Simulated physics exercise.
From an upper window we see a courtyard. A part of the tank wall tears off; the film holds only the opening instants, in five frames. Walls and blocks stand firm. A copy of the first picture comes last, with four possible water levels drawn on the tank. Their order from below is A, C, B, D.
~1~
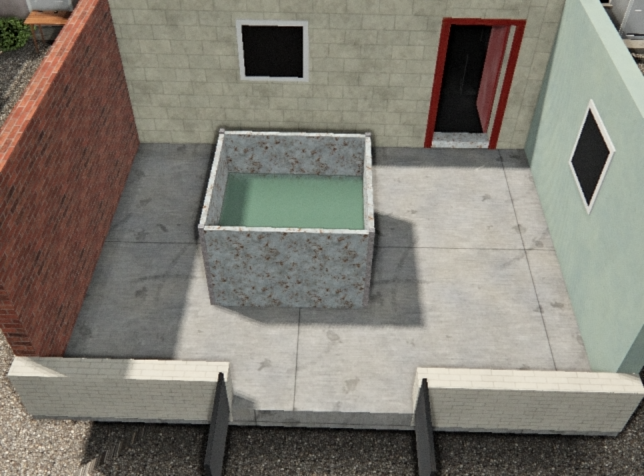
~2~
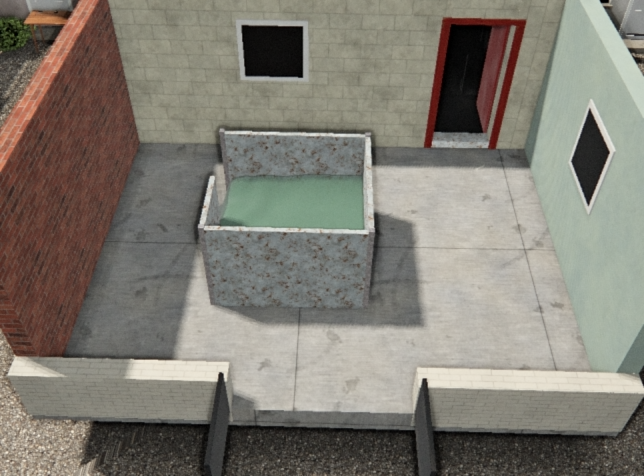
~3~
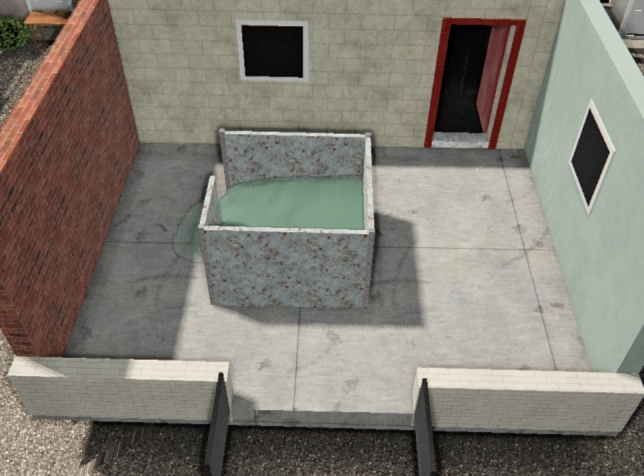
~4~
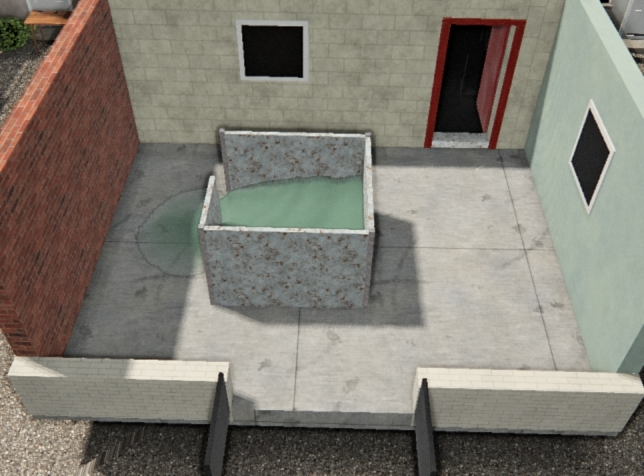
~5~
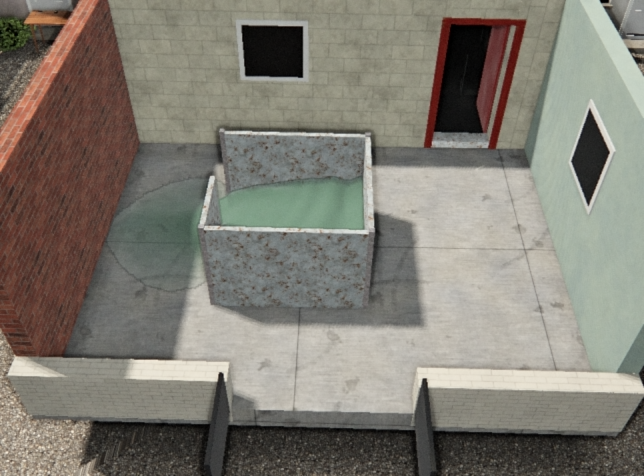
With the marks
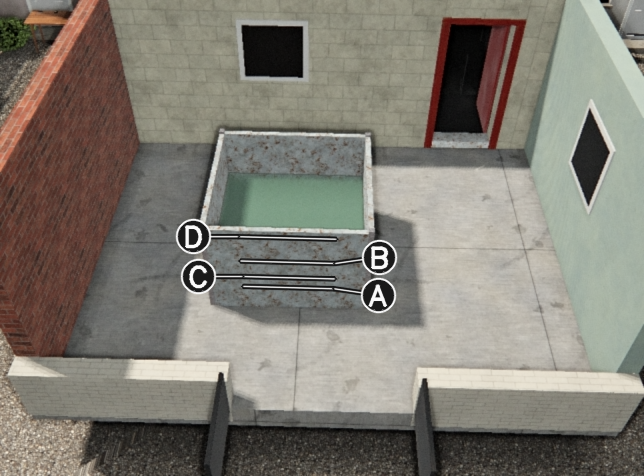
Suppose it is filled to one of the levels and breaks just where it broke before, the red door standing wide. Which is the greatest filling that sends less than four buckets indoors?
The limit is B.
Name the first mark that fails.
It is D.
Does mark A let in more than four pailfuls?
No.
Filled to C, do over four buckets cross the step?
No, that is safe.
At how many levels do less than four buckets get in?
Three.
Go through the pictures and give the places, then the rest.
Water in the tank at rest, its middle at (292, 216); foot of the red doorway at (459, 148); open gate at (323, 362).
Water covers 1 % of the ground, its front hidden from here.
Water covers 3 % of the ground and shows as far out as (179, 246).
Water covers 6 % of the ground and shows as far out as (144, 242).
Water covers 10 % of the ground and shows as far out as (117, 220).
On the marked copy, A at (288, 287); B at (287, 262); C at (288, 277); D at (286, 237); from the bottom up A, C, B, D.
Choosing A, nothing gets over.
Choosing B, a splash gets over, under a bucket.
Choosing C, nothing gets over.
Choosing D, about 7 bucketfuls get in.
